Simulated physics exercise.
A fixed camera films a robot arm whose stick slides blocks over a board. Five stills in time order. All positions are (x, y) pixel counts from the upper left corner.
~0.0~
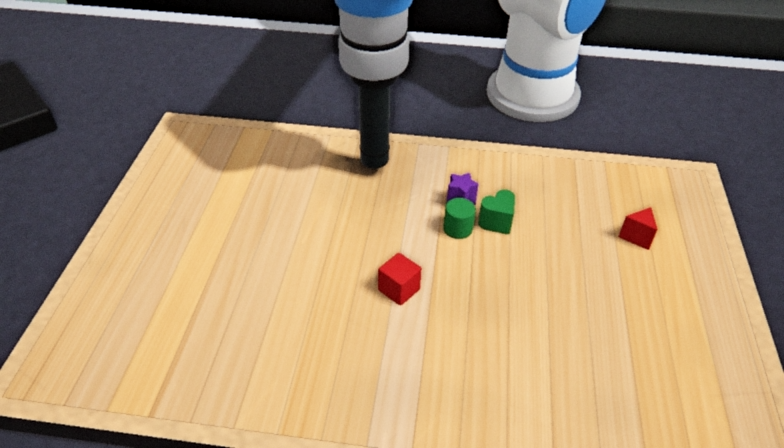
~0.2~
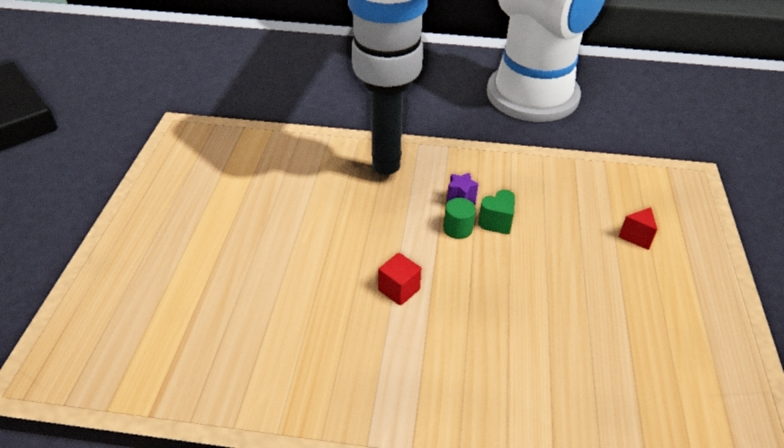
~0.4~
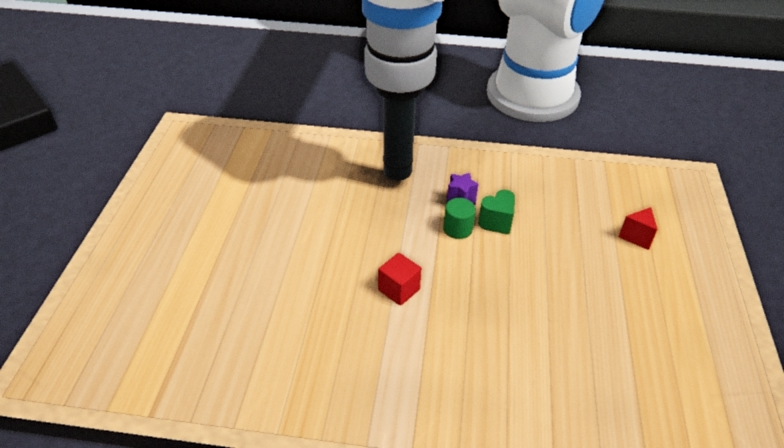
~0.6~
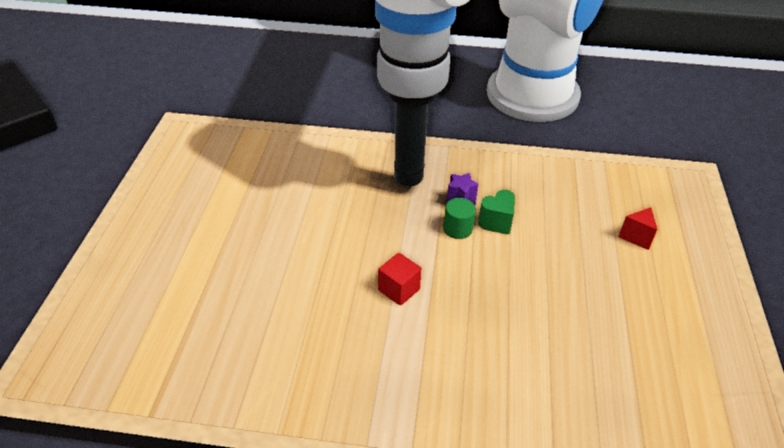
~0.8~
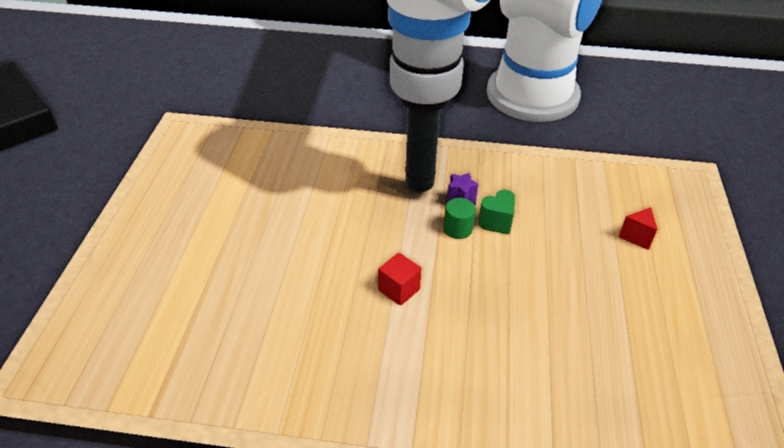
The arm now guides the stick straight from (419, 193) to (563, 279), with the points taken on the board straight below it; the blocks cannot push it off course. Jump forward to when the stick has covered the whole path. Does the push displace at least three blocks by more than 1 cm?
Yes, that is how it ends up.
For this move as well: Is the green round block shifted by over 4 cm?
In short: Yes.
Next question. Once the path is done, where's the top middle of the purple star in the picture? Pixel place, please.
Roughly at (483, 186).
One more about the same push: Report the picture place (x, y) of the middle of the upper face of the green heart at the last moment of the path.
It will end up at (528, 208).
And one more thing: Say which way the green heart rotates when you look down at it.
Anticlockwise, looking down.
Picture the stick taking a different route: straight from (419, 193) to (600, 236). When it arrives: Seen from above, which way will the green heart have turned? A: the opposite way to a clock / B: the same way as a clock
B
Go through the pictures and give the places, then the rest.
In the first frame, stick's lower end at (375, 161); green round block at (461, 207); purple star at (463, 181); green heart at (501, 201).
In the second frame, stick at (386, 167); blocks still.
In the third frame, stick at (398, 172); blocks still.
In the fourth frame, stick at (409, 178); blocks still.
In the fifth frame, stick at (420, 184); green round block at (461, 207); purple star at (463, 181); green heart at (501, 201).
The first path, step by step. One third of the way, stick at (464, 210); green round block at (473, 220); purple star at (481, 185), turned 60° anticlockwise.
Two thirds of the way, stick at (513, 240); green round block at (490, 241); purple star at (483, 186), turned 70° anticlockwise; green heart at (528, 208), turned 95° anticlockwise.
At the end, stick at (565, 270); green round block at (490, 241); purple star at (483, 186), turned 70° anticlockwise; green heart at (528, 208), turned 95° anticlockwise.
